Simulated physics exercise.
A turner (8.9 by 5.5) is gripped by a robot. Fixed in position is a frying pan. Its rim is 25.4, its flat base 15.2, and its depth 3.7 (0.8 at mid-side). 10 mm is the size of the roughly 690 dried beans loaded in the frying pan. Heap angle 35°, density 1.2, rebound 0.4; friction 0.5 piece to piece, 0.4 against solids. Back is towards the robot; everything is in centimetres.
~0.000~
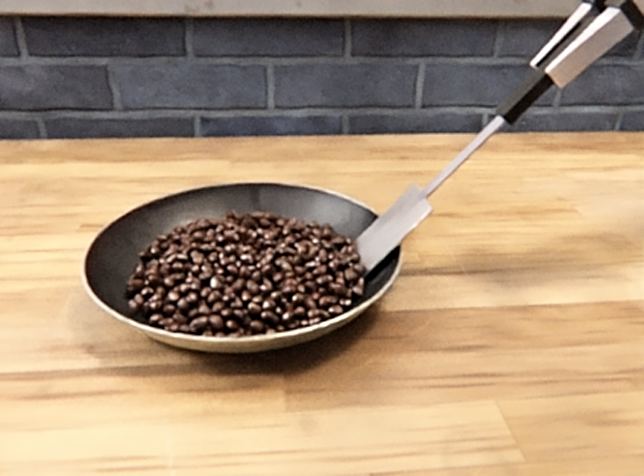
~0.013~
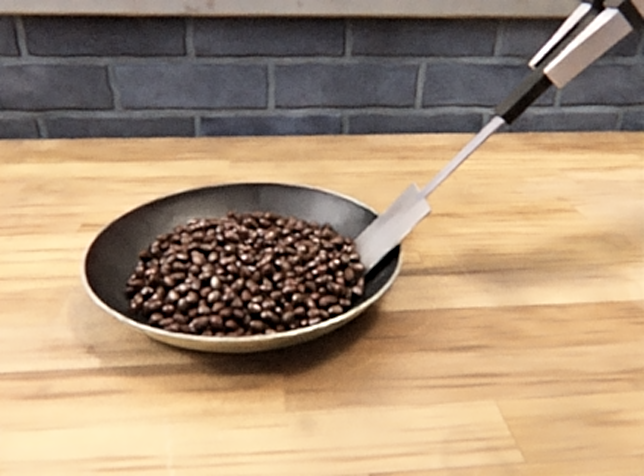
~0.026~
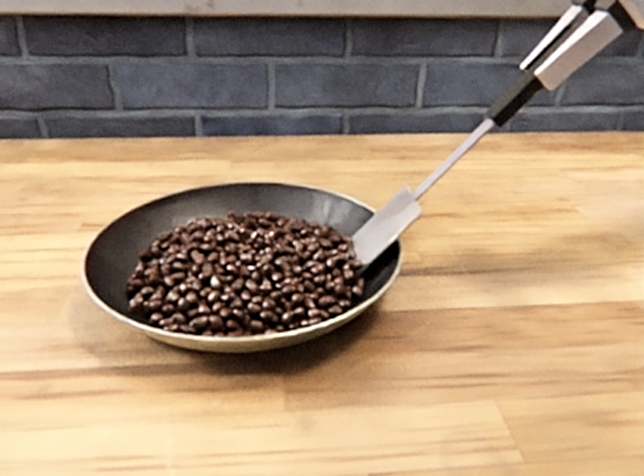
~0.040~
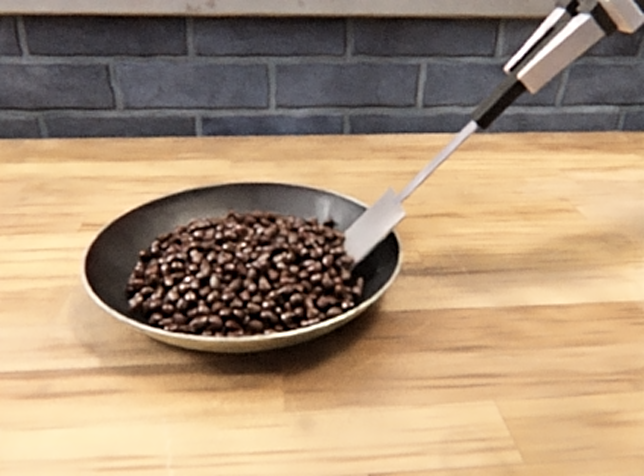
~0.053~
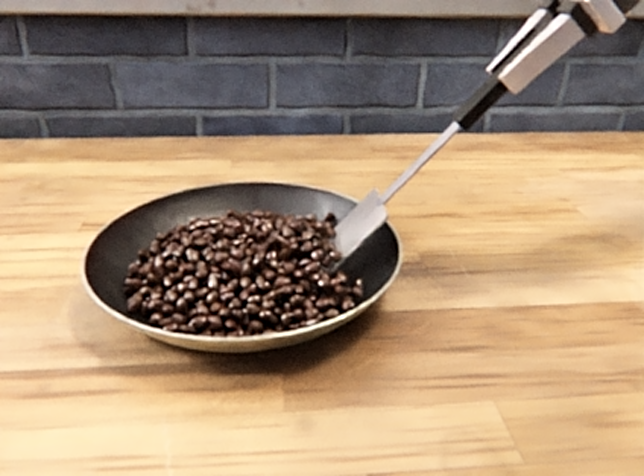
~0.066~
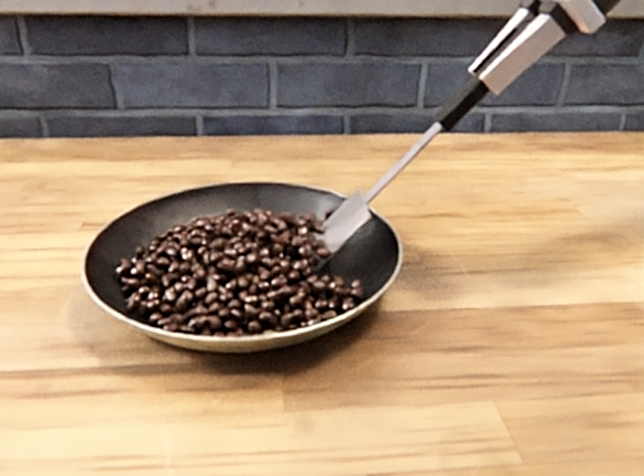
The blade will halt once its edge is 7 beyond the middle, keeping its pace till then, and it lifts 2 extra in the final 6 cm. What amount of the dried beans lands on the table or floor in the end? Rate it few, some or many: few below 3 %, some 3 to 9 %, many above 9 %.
Many, above 9 %.
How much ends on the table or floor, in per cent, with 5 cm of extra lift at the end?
I'd reckon around 15 per cent.
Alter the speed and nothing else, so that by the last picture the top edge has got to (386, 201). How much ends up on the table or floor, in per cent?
Expect about 5 per cent there.
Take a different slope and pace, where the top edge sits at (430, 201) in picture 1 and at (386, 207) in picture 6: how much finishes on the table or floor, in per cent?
Around 5 per cent finishes there.
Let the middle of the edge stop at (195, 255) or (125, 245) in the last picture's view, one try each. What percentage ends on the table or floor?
5 % and 25 %.
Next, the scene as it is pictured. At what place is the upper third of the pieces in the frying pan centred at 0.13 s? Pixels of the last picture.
Near pixel (211, 249).
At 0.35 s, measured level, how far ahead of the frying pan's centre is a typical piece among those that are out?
It's close to 18 cm ahead of the centre.
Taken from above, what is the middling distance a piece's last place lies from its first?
Near 3 cm, measured level.
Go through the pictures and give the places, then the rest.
The first frame shows the turner top edge at (424, 195), sloping 49°; upper third of the load around (252, 258), from x 130 to 360, top at y 215; 689 in the frying pan.
The second frame shows the turner top edge at (423, 196), sloping 49°; upper third of the load around (252, 258), from x 130 to 360, top at y 215.
The third frame shows the turner top edge at (414, 198), sloping 49°; upper third of the load around (255, 256), from x 130 to 360, top at y 215.
The fourth frame shows the turner top edge at (399, 200), sloping 49°; upper third of the load around (259, 253), from x 130 to 360, top at y 215.
The fifth frame shows the turner top edge at (382, 201), sloping 49°; upper third of the load around (257, 251), from x 130 to 355, top at y 215.
The sixth frame shows the turner top edge at (365, 202), sloping 49°; upper third of the load around (254, 250), from x 120 to 355, top at y 215; 689 in the frying pan.
After 0.10 s, sloping 49°, highest piece 6 above the table; 689 in the frying pan.
After 0.13 s, sloping 49°, highest piece 7 above the table; 689 in the frying pan.
After 0.35 s, sloping 49°, highest piece 4 above the table; 600 in the frying pan, 88 on the table or floor, 1 on the blade or in flight.
After 1.40 s, sloping 49°, highest piece 4 above the table; 600 in the frying pan, 89 on the table or floor.
In the end, 600 in the frying pan, 89 on the table or floor. That is 13 % on the table or floor.
